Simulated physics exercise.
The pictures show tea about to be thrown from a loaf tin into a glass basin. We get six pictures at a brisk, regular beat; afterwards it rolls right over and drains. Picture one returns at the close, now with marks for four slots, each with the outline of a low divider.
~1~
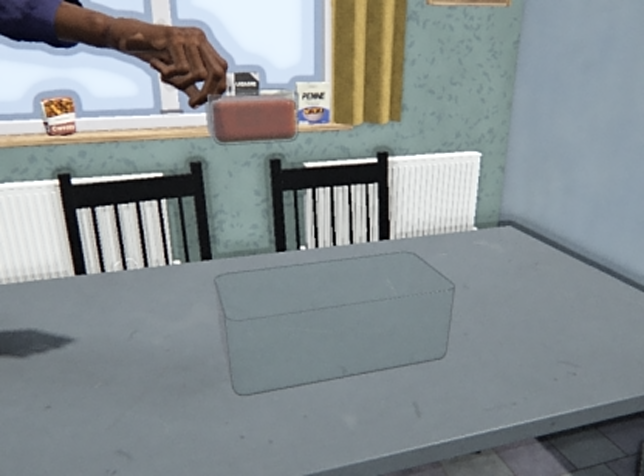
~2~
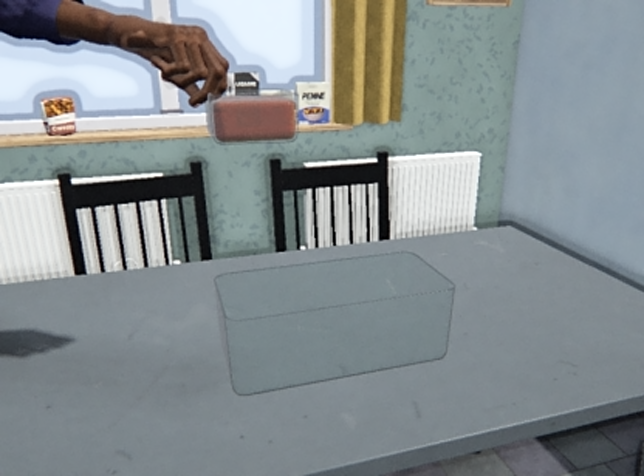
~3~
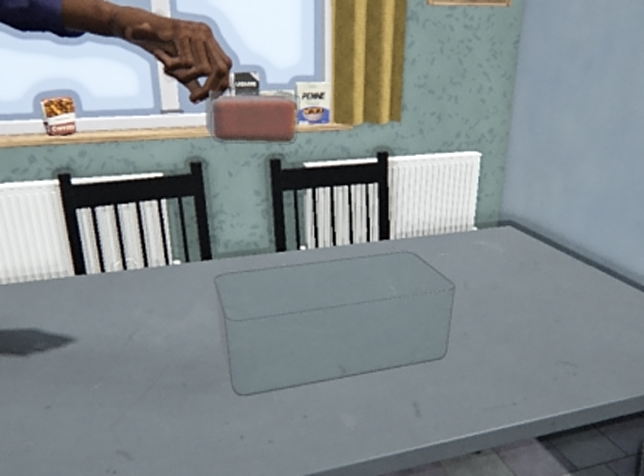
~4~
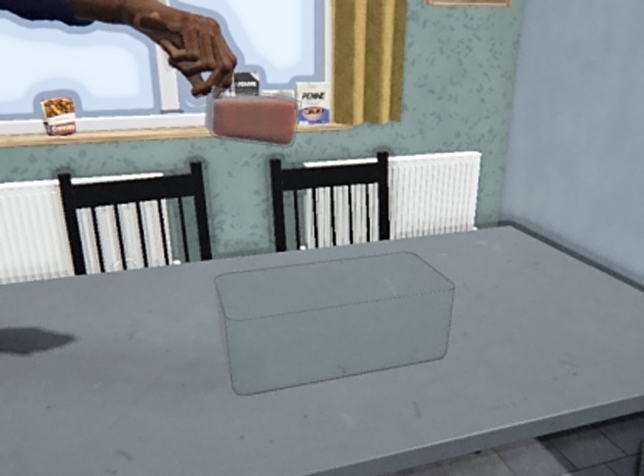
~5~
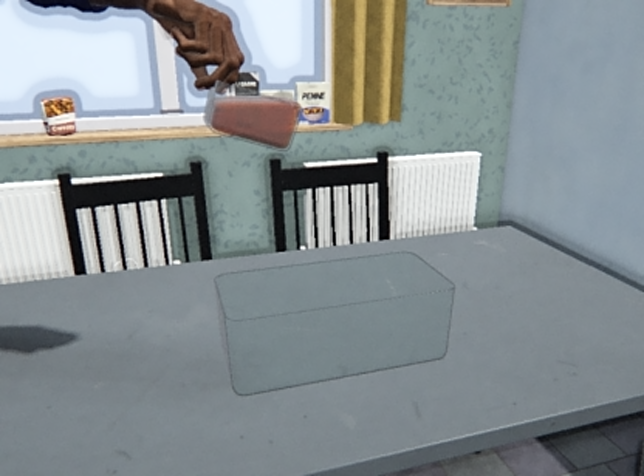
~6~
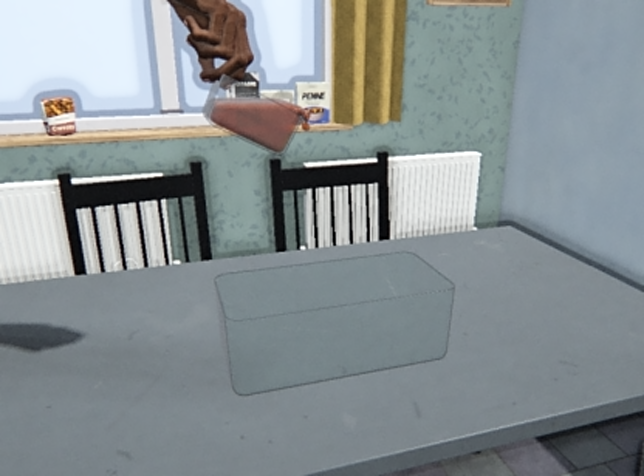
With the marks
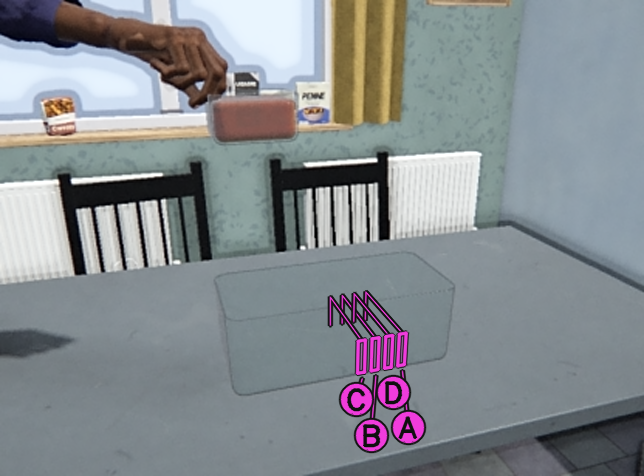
A hand held a clear container of reddish-brown liquid above and behind a large glass basin on a gray table, then gradually tilted it to the right until a little liquid came over the lip.
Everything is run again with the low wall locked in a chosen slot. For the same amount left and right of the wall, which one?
Place B does it best.
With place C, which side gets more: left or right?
More ends on the right.
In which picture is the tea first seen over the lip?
Picture 5.
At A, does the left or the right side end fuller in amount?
The left one.
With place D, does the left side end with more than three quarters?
Yes, it does.
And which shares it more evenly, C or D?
The answer is C.
On the marked copy, A at (402, 370); B at (375, 375); C at (362, 378); D at (389, 373).
Choosing A, about 95 % ends left of the wall and 3 % right of it.
Choosing B, about 50 % ends left of the wall and 48 % right of it.
Choosing C, about 31 % ends left of the wall and 66 % right of it.
Choosing D, about 90 % ends left of the wall and 8 % right of it.
